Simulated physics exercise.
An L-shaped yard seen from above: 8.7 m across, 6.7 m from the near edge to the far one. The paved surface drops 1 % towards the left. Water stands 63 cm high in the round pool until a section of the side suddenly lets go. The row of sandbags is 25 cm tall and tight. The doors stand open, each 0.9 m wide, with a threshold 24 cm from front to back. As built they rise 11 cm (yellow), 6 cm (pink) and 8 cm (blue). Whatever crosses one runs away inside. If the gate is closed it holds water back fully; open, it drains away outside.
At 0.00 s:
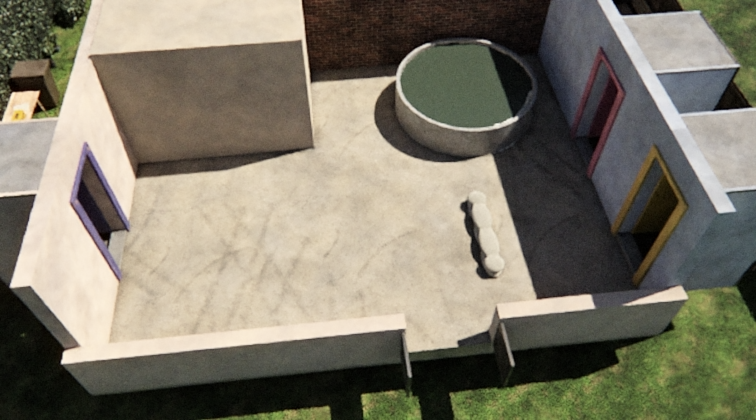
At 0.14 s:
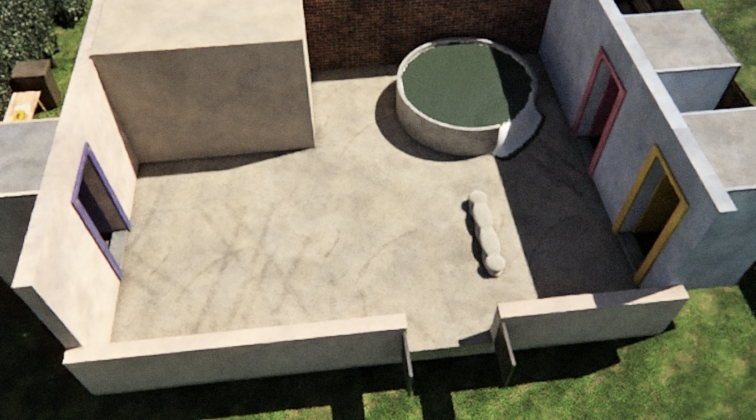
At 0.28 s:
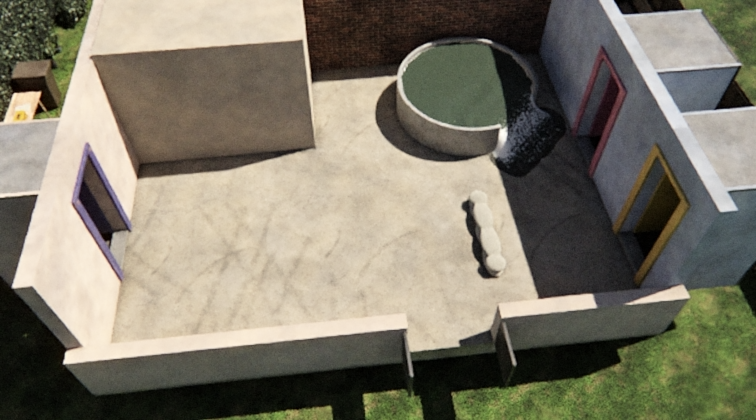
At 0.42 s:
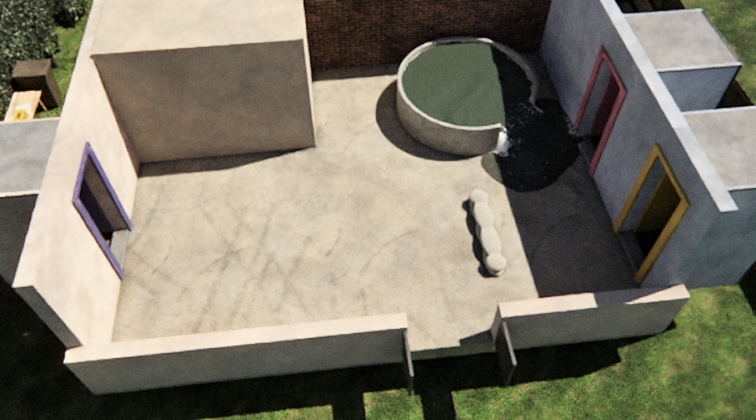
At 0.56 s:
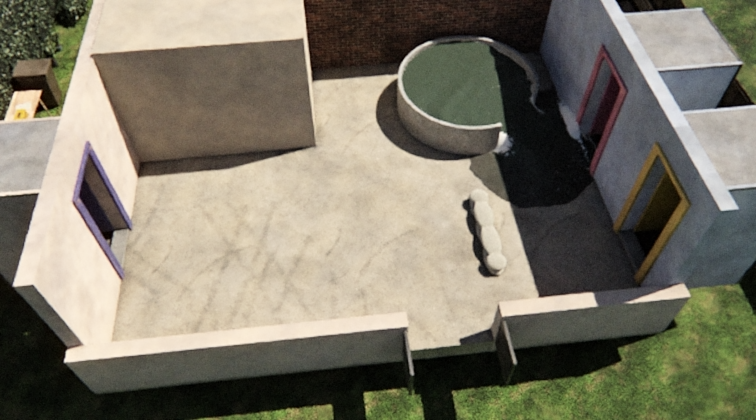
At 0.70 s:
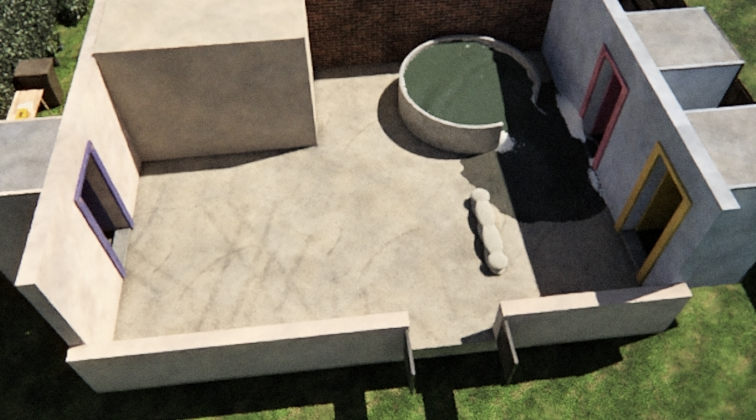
Walled yard from above, a round pool's side opening at the right and dark water spreading across paving to the pink door.
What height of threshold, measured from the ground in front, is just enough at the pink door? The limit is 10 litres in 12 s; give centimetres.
At least 36 cm or so.
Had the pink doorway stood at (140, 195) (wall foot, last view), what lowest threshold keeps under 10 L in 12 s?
Roughly 9.5 cm.
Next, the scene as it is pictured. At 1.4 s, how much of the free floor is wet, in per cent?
About 20 per cent.
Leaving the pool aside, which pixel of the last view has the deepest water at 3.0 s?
Near (639, 310).
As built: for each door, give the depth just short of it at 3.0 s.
In cm: Yellow 11, pink 24, blue 0.
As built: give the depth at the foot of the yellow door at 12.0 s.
Roughly 8.0 cm deep.
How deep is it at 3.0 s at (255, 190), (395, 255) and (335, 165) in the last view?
In that order: 0, 0 and 0 cm.
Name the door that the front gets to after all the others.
It is the blue one.
After 1.4 s water covers 20 % of the floor, deepest (39 cm) near (590, 169); 30 cm at the pink door, 113 litres in over its 6 cm threshold.
After 3.0 s water covers 30 % of the floor, deepest (37 cm) near (639, 310); 24 cm at the pink door, 381 litres in over its 6 cm threshold.
After 12.0 s water covers 90 % of the floor, deepest (10 cm) near (129, 245); 7 cm at the pink door, 648 litres in over its 6 cm threshold.
At the pink door as built, the water arrived by 0.6 s and peaked near 30 cm at 2.0 s.
With a threshold of 30.5 cm, 41 litres would have come in within the 12 s; with 41 cm, 1 litre. So under 10 litres takes about 36 cm.
